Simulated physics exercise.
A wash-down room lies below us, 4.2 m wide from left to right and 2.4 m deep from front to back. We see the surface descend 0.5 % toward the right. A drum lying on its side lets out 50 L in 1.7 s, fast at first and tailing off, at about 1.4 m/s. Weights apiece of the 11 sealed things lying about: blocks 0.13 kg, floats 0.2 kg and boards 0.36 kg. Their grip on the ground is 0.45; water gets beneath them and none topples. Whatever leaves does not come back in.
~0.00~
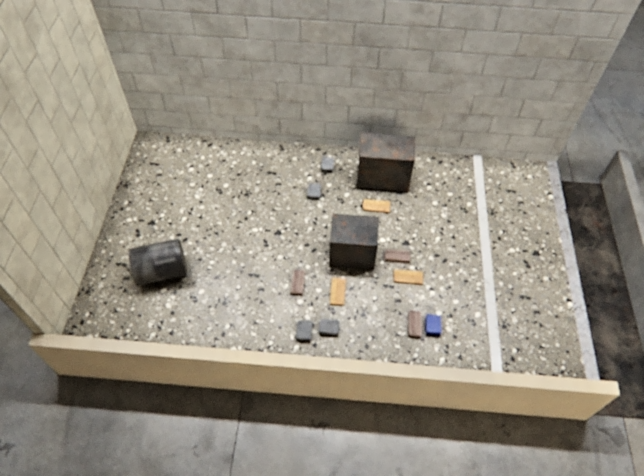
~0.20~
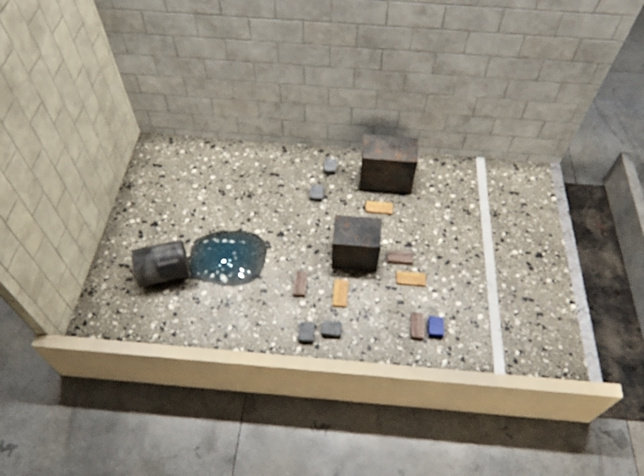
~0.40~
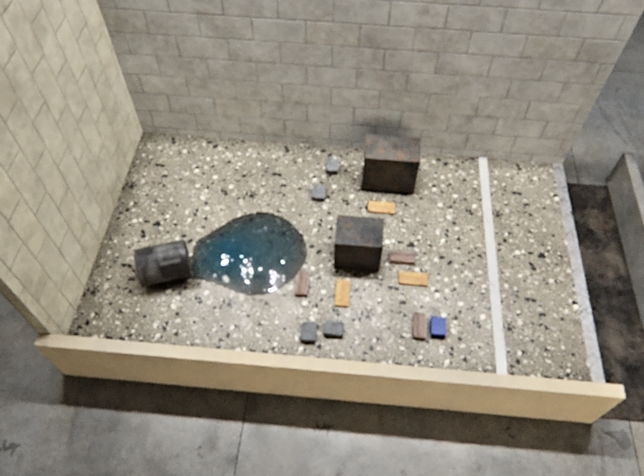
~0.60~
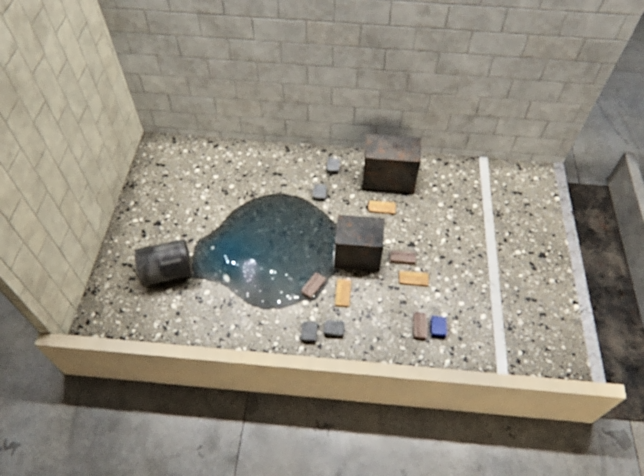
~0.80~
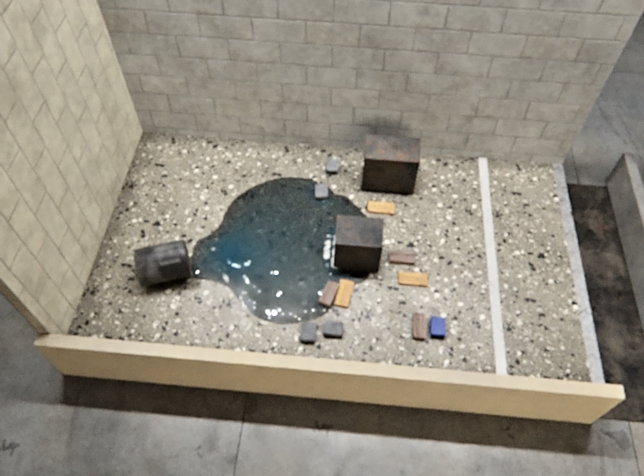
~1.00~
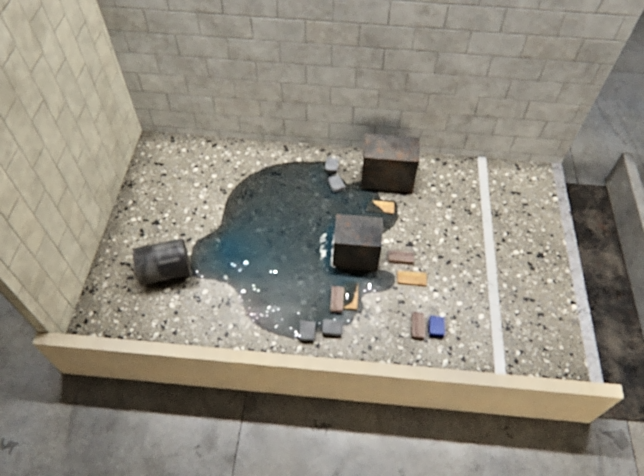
Wash-down room with dark water spreading rightward from a drum on its side, surrounding a dark block and shifting a few small pieces.
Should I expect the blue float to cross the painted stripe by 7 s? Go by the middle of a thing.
Looks like the blue float goes over.
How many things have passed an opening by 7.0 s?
The number I get is 3.
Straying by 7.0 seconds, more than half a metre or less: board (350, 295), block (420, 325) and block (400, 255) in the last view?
In that order: Exceeds it, then exceeds it, then does not reach it.
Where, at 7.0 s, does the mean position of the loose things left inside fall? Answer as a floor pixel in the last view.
Averaged position, last view: Near pixel (448, 266).
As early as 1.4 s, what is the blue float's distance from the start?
Around 0 cm from the start by that time.
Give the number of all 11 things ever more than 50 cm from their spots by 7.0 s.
It adds up to 9.
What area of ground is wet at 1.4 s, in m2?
3.0 m2.
After 1.4 s the blue float is near (437, 325), 0.0 m from its start, aground; 0 of 11 are over the mark; 3 afloat.
After 3.1 s the blue float is near (531, 352), 0.8 m from its start, aground; 4 of 11 are over the mark; 5 afloat.
After 4.9 s the blue float has gone out; 5 of 11 are over the mark; 0 afloat.
After 7.0 s the blue float has gone out; 5 of 11 are over the mark; 0 afloat.
